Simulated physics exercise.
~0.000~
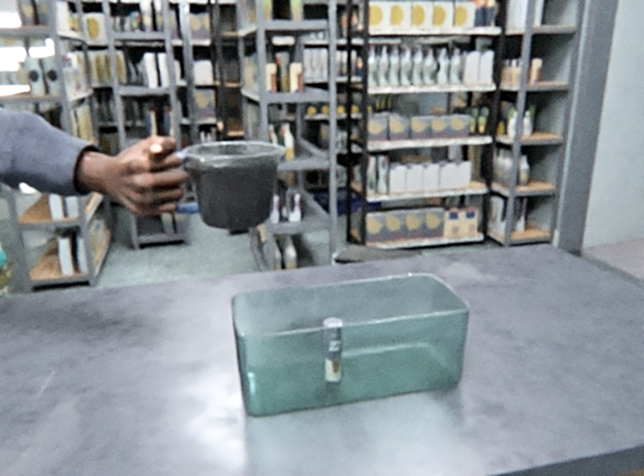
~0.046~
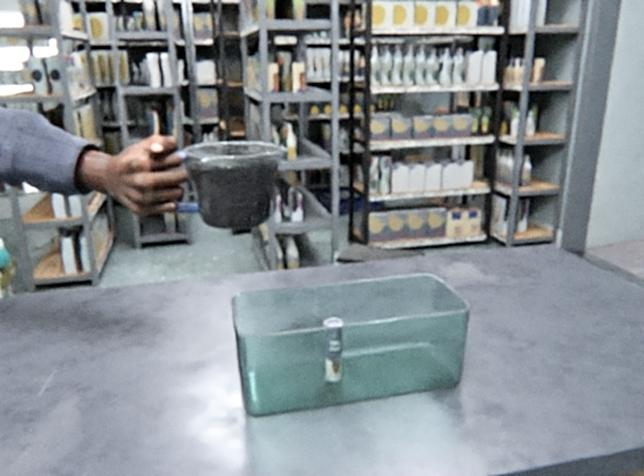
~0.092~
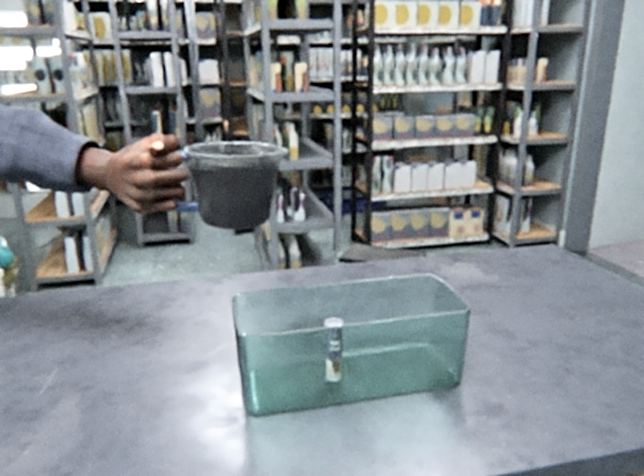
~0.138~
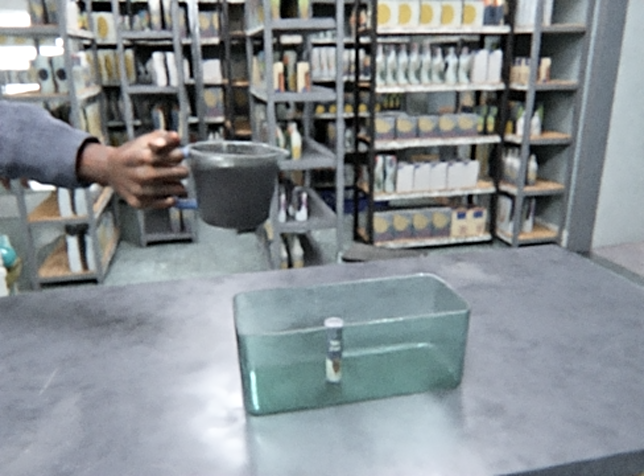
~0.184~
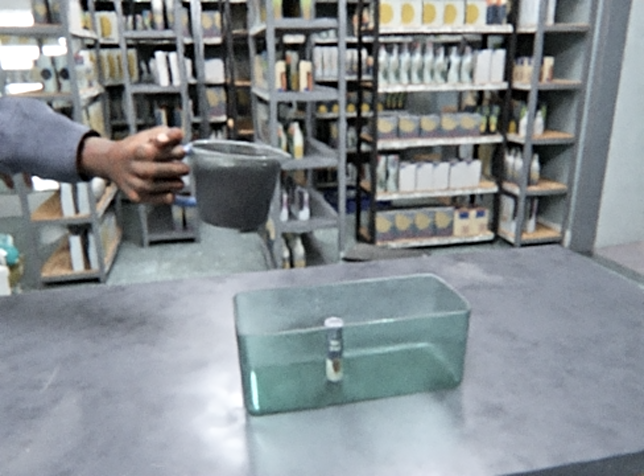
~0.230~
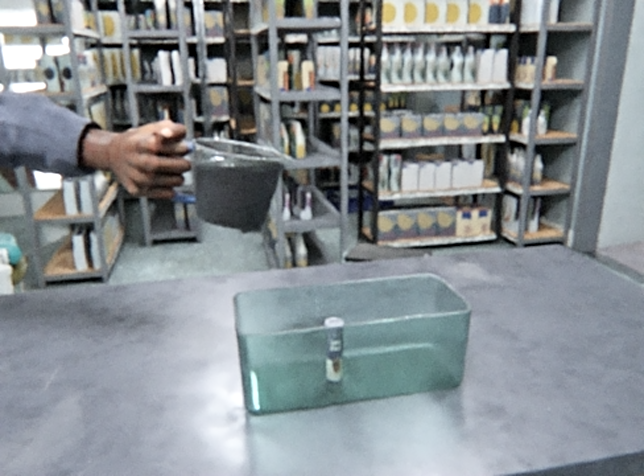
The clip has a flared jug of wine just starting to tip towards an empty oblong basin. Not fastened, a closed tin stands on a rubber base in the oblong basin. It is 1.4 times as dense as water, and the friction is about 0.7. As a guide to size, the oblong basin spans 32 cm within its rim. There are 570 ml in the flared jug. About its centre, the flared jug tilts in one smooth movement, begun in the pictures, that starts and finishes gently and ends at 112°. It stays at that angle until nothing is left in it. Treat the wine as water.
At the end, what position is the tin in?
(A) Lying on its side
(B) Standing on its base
Option A: Lying on its side.
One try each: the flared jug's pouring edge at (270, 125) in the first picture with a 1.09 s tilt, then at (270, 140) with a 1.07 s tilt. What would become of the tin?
Run one: It tumbles. Run two: It tumbles.
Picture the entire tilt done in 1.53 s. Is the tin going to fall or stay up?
In that case the tin stays vertical.
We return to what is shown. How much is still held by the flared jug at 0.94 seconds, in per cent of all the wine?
Share remaining: Approx. 6 %.
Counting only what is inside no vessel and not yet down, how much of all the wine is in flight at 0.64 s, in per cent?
Some 30 % is the figure.
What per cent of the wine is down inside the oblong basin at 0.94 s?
About 78 %.
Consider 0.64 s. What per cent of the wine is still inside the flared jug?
Still held: Roughly 60 % of the total.
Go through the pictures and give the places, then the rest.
In the first picture, it leans 0°; its right rim is at (286, 148); the wine meets the walls at (189, 162) and (276, 158); the oblong basin's rim runs from (235, 316) to (451, 291); the tin's top is at (333, 325).
In the second picture, it leans 0°; its right rim is at (287, 149); the wine meets the walls at (189, 162) and (276, 158).
In the third picture, it leans 2°; its right rim is at (288, 150); the wine meets the walls at (191, 161) and (276, 158).
In the fourth picture, it leans 4°; its right rim is at (290, 152); the wine meets the walls at (192, 161) and (278, 159).
In the fifth picture, it leans 8°; its right rim is at (292, 155); the wine meets the walls at (194, 161) and (281, 159).
In the sixth picture, it leans 12°; its right rim is at (293, 159); the wine meets the walls at (196, 162) and (284, 159).
Then, 0.64 s in, the tilt is 70° and 60 per cent is still to pour; the tin stands where it began.
Then, 0.94 s in, the tilt is 106° and 6 per cent is still to pour; the tin leans 4°.
Then, 1.26 s in, the tilt is 112° and 0 per cent is still to pour; the tin lies on its side.
Then, 1.60 s in, the tilt is 112° and 0 per cent is still to pour; the tin lies on its side.
Finally, the tin lies on its side.
